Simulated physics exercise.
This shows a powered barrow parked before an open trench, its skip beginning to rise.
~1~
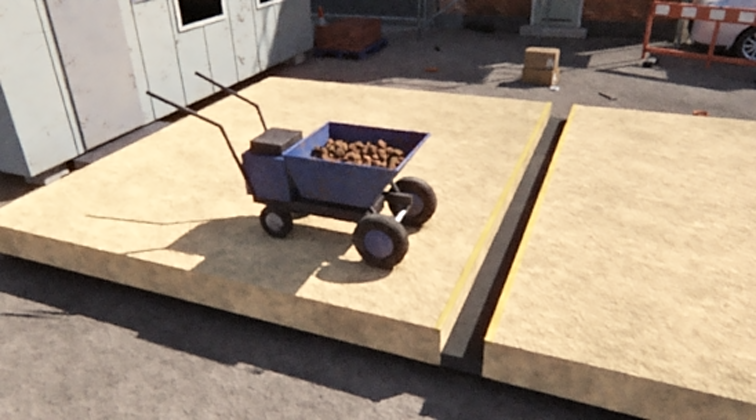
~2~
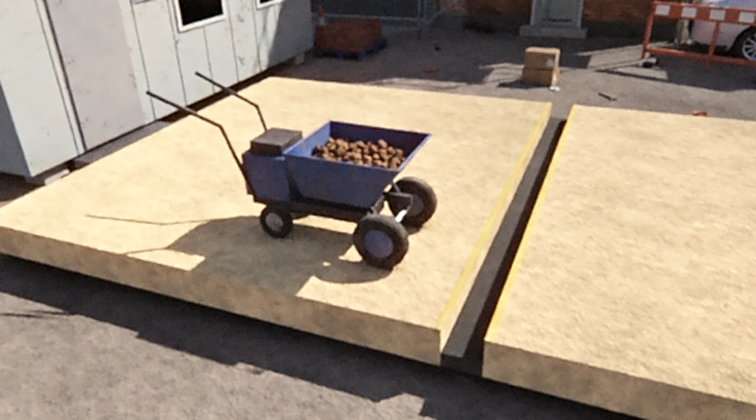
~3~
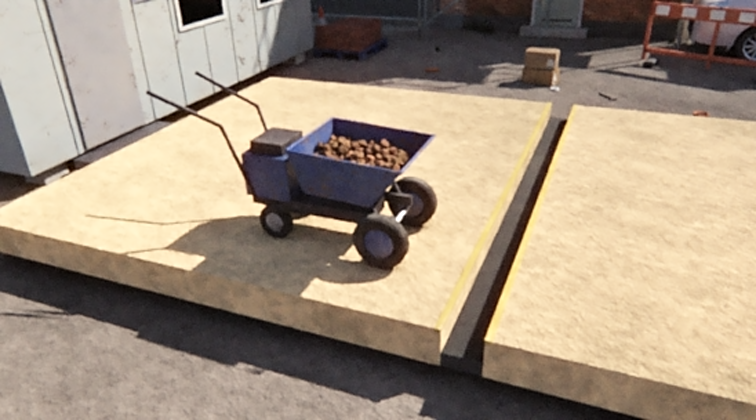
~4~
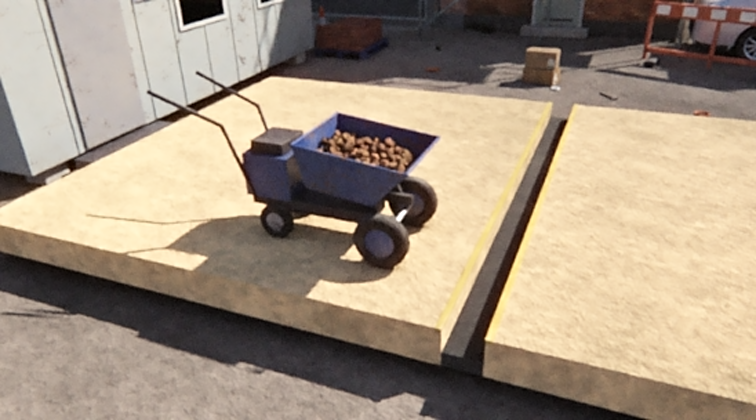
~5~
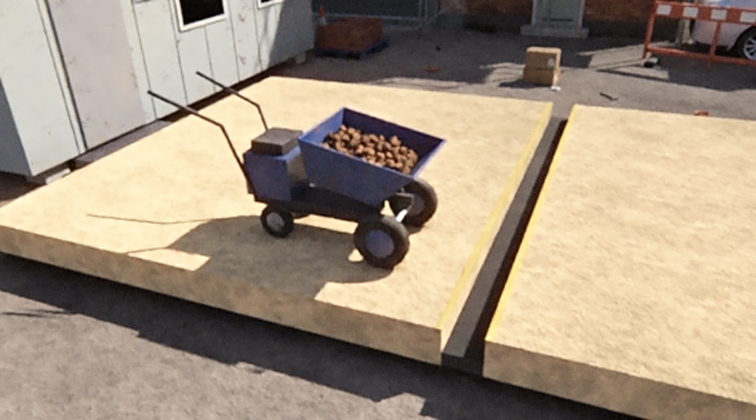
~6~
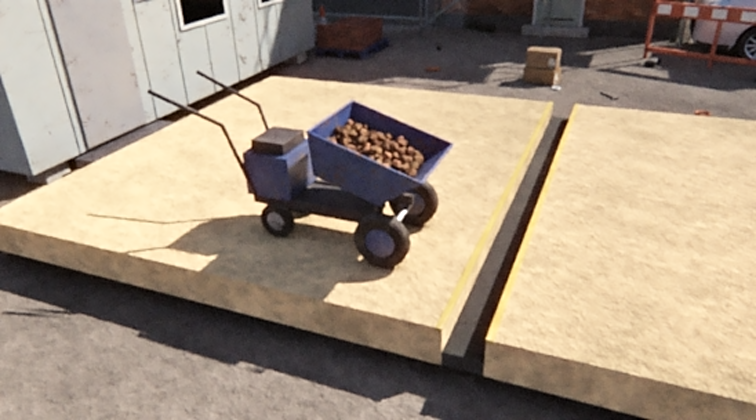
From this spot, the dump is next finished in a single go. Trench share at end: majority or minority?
Majority.
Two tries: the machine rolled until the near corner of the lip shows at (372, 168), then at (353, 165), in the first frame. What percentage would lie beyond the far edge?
About 10 % and about 0 %.
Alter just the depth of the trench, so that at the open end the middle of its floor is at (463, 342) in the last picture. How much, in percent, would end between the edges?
Estimate: Approx. 60 per cent.
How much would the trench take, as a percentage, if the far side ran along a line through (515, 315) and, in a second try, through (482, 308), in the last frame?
90 % then 40 %, roughly.
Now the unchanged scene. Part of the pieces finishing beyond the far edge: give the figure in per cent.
Call it some 25 percent of the pieces.
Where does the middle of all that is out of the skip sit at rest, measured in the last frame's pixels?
I'd put the middle somewhere around (500, 266).
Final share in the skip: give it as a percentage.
About 0 %.
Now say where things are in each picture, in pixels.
In the first frame, lip of the skip (396, 172), level; top of the load (356, 159), clay clods; first edge of the trench (451, 302); far edge (499, 312), the trench under half as wide as the skip, and about half as deep as wide.
In the second frame, lip of the skip (397, 172), level; top of the load (356, 153).
In the third frame, lip of the skip (400, 174), tipped barely; top of the load (350, 155).
In the fourth frame, lip of the skip (406, 176), tipped a little; top of the load (344, 153).
In the fifth frame, lip of the skip (413, 179), tipped a little; top of the load (349, 149).
In the sixth frame, lip of the skip (421, 184), tipped clearly; top of the load (348, 144); first edge of the trench (452, 301); far edge (500, 312).
Just after the last frame, skip tipped steeply; every one in the skip.
A moment on, skip tipped right over; the larger part in the skip; about a tenth in or heaped over the trench; about a tenth falling.
Further on, skip tipped right over; about a tenth in the skip; roughly two thirds in or heaped over the trench; roughly a quarter beyond it.
When it is over, skip tipped right over; just a few short of the trench; the larger part in or heaped over the trench; roughly a quarter beyond it.
